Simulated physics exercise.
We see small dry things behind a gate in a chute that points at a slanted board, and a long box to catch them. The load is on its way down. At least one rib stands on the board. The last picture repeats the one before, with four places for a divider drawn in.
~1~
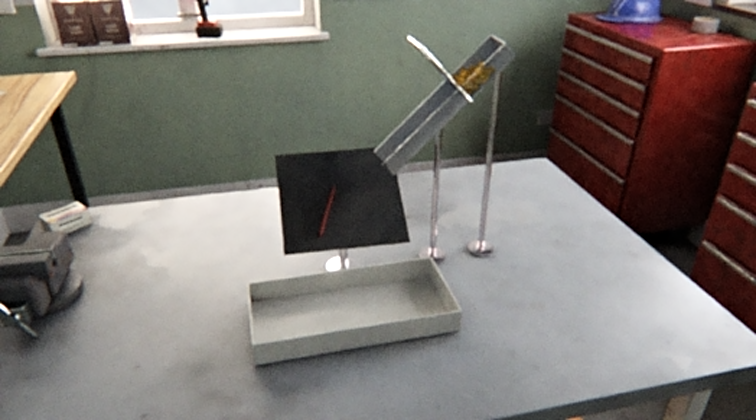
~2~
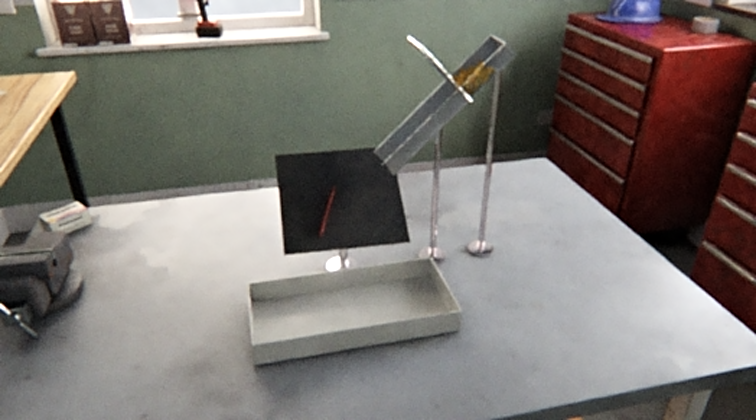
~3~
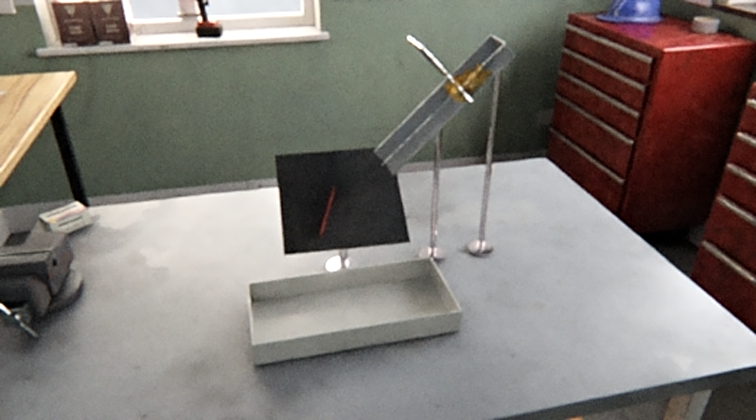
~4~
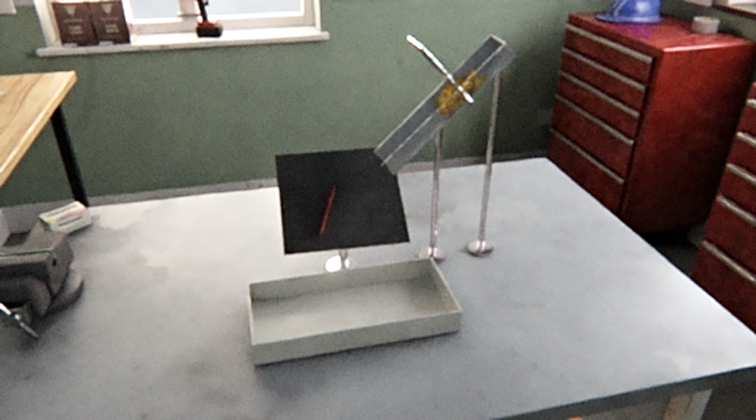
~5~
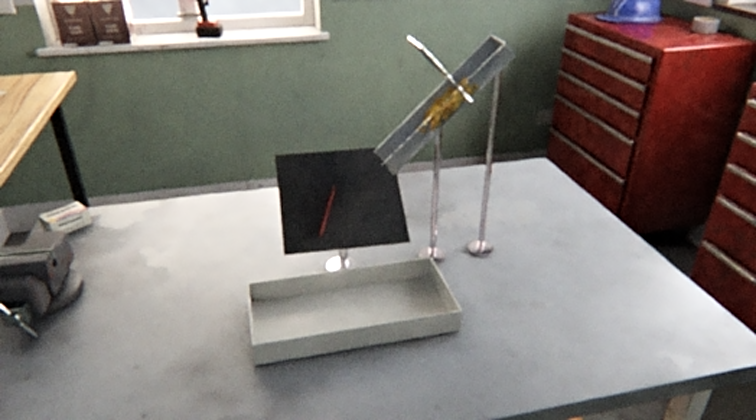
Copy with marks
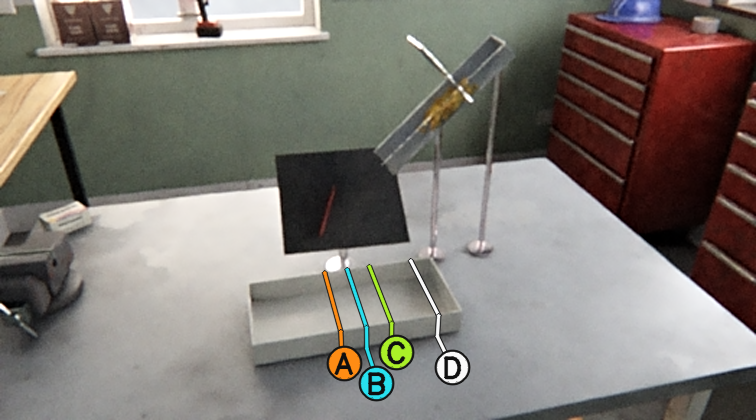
A small clump of yellow bits slid slowly partway down a sloping grey chute, passing under a thin pale bar, while the tilted black board with its red strip and the empty box stayed still.
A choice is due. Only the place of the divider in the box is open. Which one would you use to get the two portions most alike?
A.
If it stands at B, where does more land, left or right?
Left.
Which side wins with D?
Left.
On the marked copy, line A crosses the front rim at (340, 330); line B crosses the front rim at (366, 326); line C crosses the front rim at (391, 322); line D crosses the front rim at (438, 314).
For line A, of what is caught, about half on the left of the divider, about half on the right.
For line B, of what is caught, most on the left of the divider, a small part on the right.
For line C, of what is caught, nearly all on the left of the divider, a stray few on the right.
For line D, of what is caught, all on the left of the divider, none on the right.
